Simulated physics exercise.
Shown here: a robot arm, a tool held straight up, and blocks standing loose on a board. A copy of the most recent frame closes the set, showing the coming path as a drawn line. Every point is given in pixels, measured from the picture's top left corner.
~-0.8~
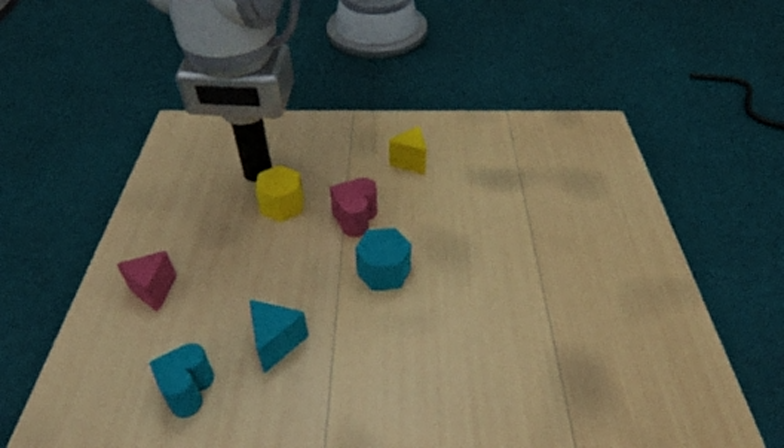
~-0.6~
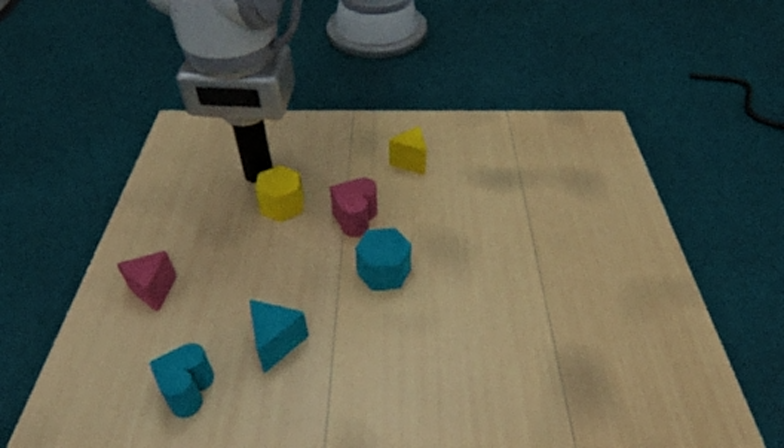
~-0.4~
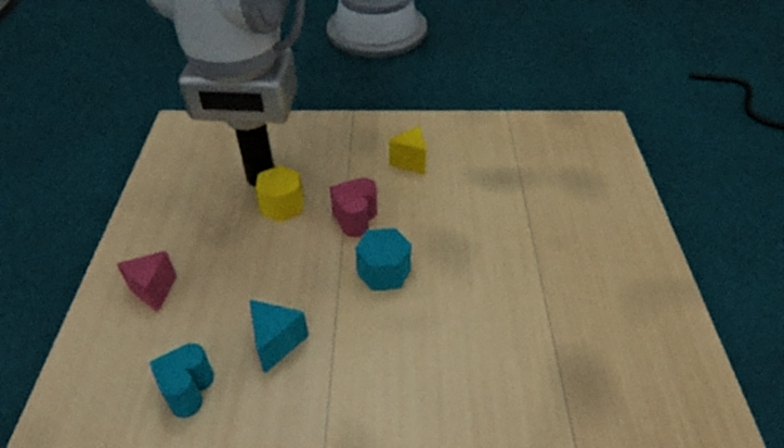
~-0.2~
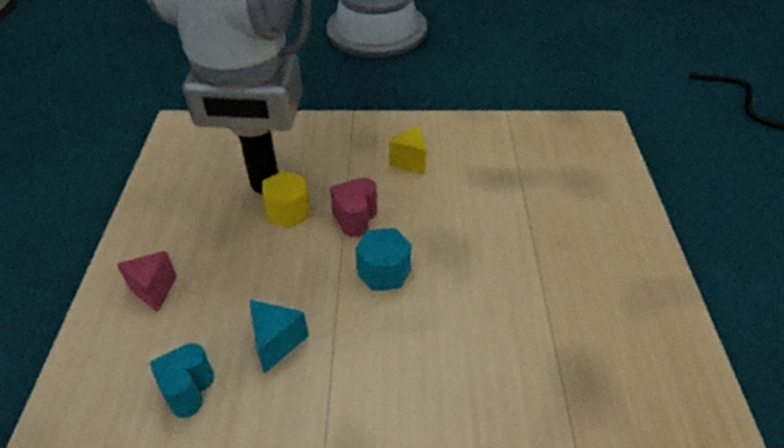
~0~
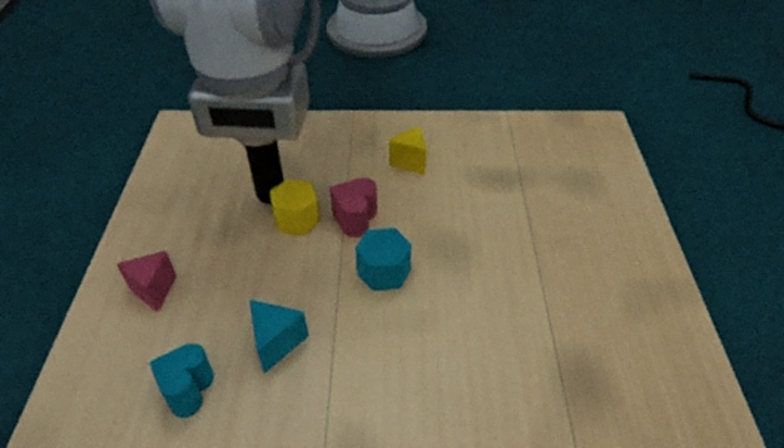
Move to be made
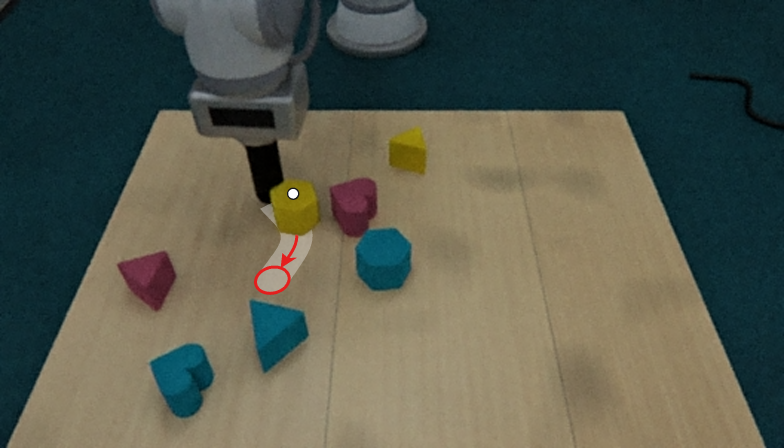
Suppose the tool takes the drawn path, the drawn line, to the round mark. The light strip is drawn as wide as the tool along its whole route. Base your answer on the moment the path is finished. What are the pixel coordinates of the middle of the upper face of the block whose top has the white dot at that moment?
For the centre of its top, I'd go with (330, 223).
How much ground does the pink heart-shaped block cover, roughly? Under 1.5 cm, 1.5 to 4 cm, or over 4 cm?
Overall it shifts less than 1.5 cm.
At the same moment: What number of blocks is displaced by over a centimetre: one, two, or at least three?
The number is one.
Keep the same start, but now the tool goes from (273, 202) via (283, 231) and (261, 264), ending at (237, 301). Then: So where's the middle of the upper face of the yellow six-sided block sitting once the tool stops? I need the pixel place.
It is at (315, 212).
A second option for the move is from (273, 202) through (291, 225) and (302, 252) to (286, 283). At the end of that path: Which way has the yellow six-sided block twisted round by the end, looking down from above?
From above, it looks like the yellow six-sided block goes counterclockwise.
The line goes from (273, 202) through (293, 223) and (292, 251) to (272, 280); the dot is on the yellow six-sided block.
What follows on the original path. One third of the way, tool at (291, 215); yellow six-sided block at (319, 212), turned 15° anticlockwise.
Two thirds of the way, tool at (291, 242); yellow six-sided block at (330, 223), turned 35° anticlockwise.
At the end, tool at (270, 271); yellow six-sided block at (330, 223), turned 35° anticlockwise; pink heart-shaped block unmoved.
